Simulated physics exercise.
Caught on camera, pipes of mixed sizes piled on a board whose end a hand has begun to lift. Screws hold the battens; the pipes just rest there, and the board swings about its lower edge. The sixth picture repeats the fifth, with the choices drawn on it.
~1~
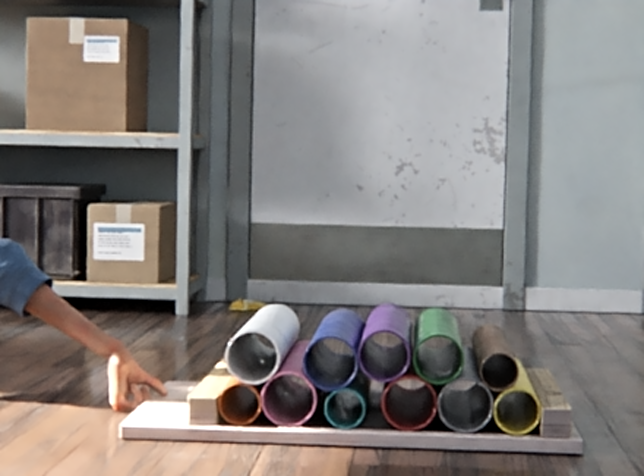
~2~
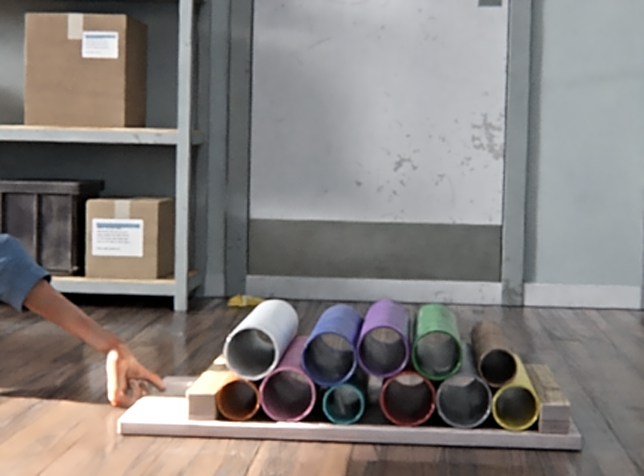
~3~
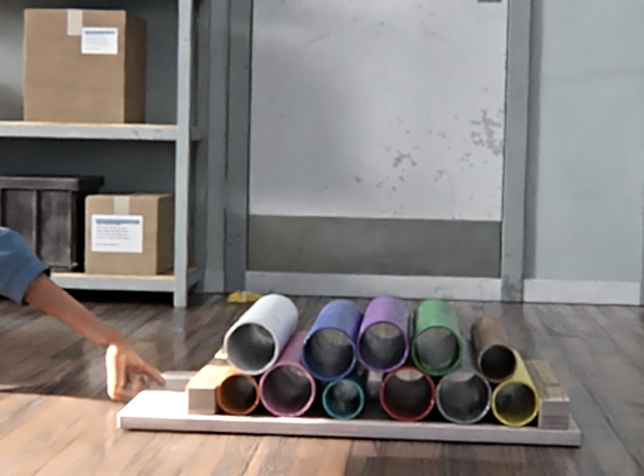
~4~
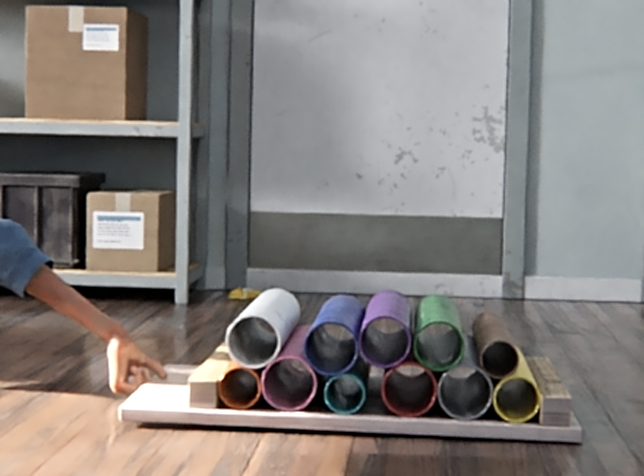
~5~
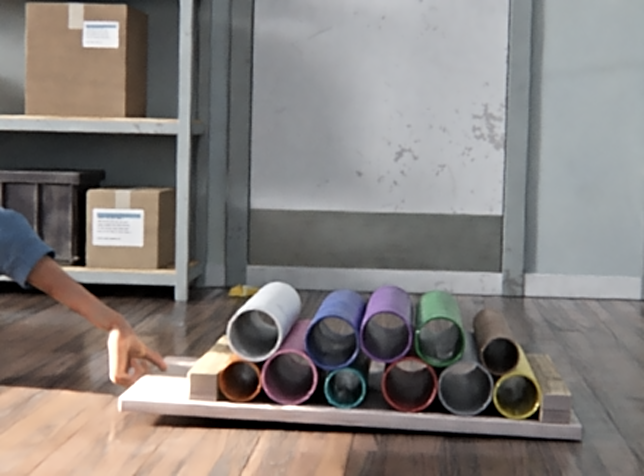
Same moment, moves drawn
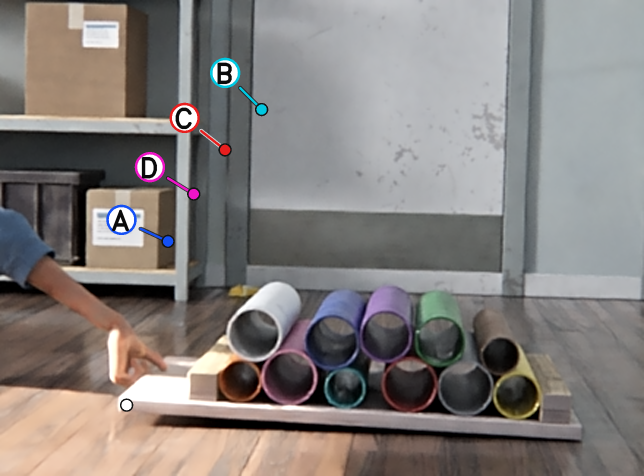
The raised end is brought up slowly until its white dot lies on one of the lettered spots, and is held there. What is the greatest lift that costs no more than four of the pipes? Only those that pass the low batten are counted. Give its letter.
Lift it to C and no more.
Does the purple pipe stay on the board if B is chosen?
No, with B.
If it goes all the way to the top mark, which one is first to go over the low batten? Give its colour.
First is the brown one.
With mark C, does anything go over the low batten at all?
Yes.
On the marked copy, A at (168, 242); B at (261, 110); C at (225, 150); D at (194, 194); the white dot at (127, 405).
With C. Early on, board at 20°.
Further on, board at 37°.
At the end, board at 37°, four over the low batten (blue, brown, purple, green).
As for the rest, A three over the low batten (brown, purple, green); B five over the low batten; D four over the low batten (blue, brown, purple, green).
